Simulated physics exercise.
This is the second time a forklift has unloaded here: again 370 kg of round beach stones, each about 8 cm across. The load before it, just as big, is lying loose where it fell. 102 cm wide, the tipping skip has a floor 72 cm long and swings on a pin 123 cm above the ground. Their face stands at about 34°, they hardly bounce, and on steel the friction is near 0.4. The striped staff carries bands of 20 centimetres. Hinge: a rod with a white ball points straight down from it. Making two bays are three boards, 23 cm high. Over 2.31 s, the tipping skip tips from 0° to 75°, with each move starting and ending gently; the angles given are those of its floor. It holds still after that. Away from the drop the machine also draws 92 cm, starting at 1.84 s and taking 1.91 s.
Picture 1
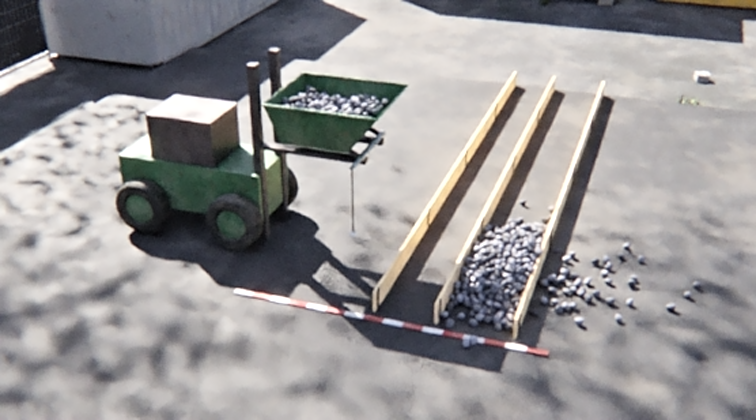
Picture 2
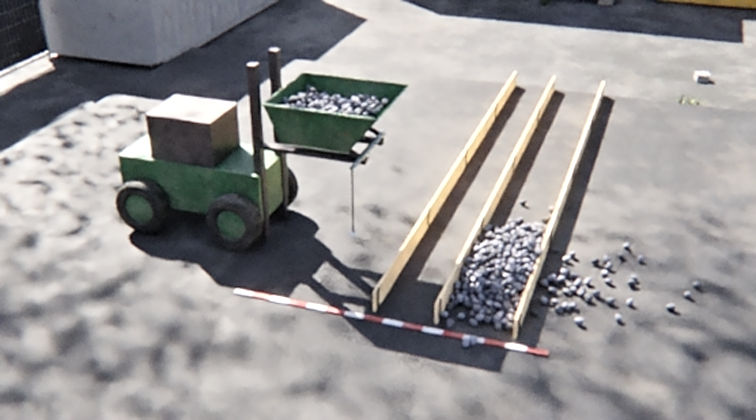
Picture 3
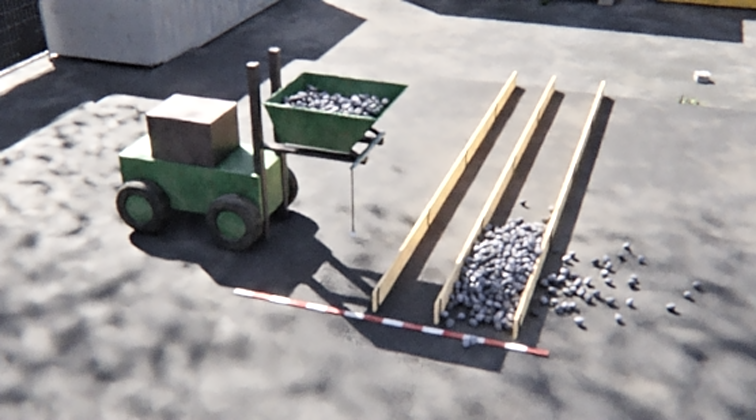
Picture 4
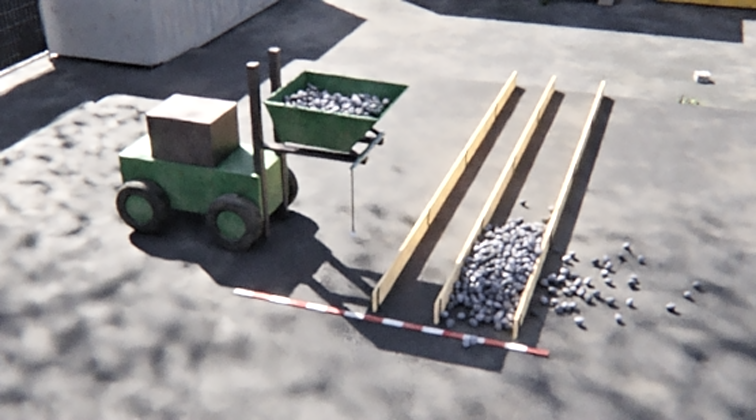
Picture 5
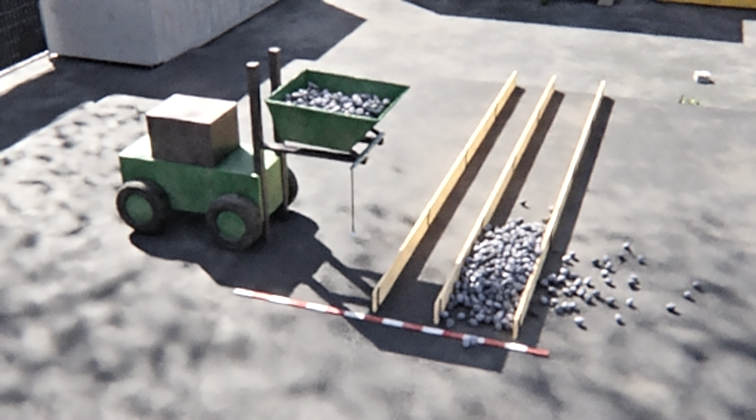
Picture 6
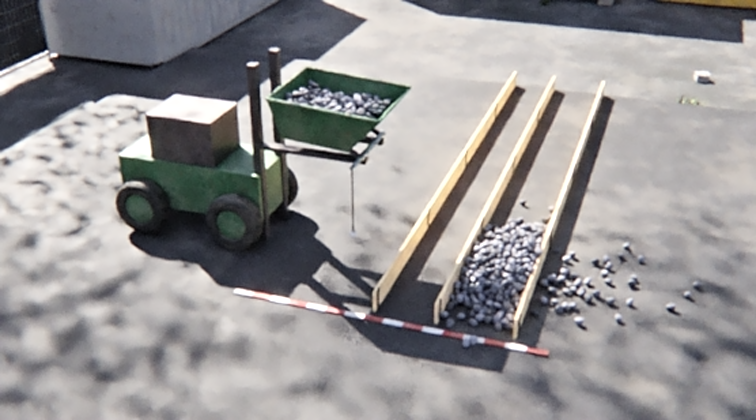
A green skip full of grey stones, raised on the dark mast of a green forklift at left, tilts very slightly, its left side rising a little, while everything else and the camera stay still. The view looks down on sunlit grey paved ground with a pale block behind. At right, three wooden boards flank loose grey stones, some scattered beyond them, near a red-and-white staff.
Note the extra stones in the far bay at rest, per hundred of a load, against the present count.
Extra: 36 per hundred.
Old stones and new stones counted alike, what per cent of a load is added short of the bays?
Close to 5 parts in a hundred of a load.
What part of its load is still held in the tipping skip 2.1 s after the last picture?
20 %.
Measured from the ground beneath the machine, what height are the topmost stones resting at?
Height above ground: About 34 cm.
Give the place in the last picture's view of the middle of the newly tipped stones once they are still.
They settle centred around (454, 255).
Then, 1.4 s after the last picture the floor is at 63°; in per cent of one load, 96 in the tipping skip, 4 in the near bay, 93 in the far bay, 7 past the last board; the foremost stones are at (651, 290).
Then, 2.1 s after the last picture the floor is at 75°; in per cent of one load, 21 in the tipping skip, 49 in the near bay, 123 in the far bay, 7 past the last board; the foremost stones are at (651, 290).
Then, 3.9 s after the last picture the floor is at 75°; in per cent of one load, 0 in the tipping skip, 3 short of the bays, 60 in the near bay, 129 in the far bay, 8 past the last board; the foremost stones are at (651, 290).
Then, 6.5 s after the last picture the floor is at 75°; in per cent of one load, 0 in the tipping skip, 3 short of the bays, 60 in the near bay, 129 in the far bay, 8 past the last board; the foremost stones are at (651, 290). Net gain in the far bay, 36.
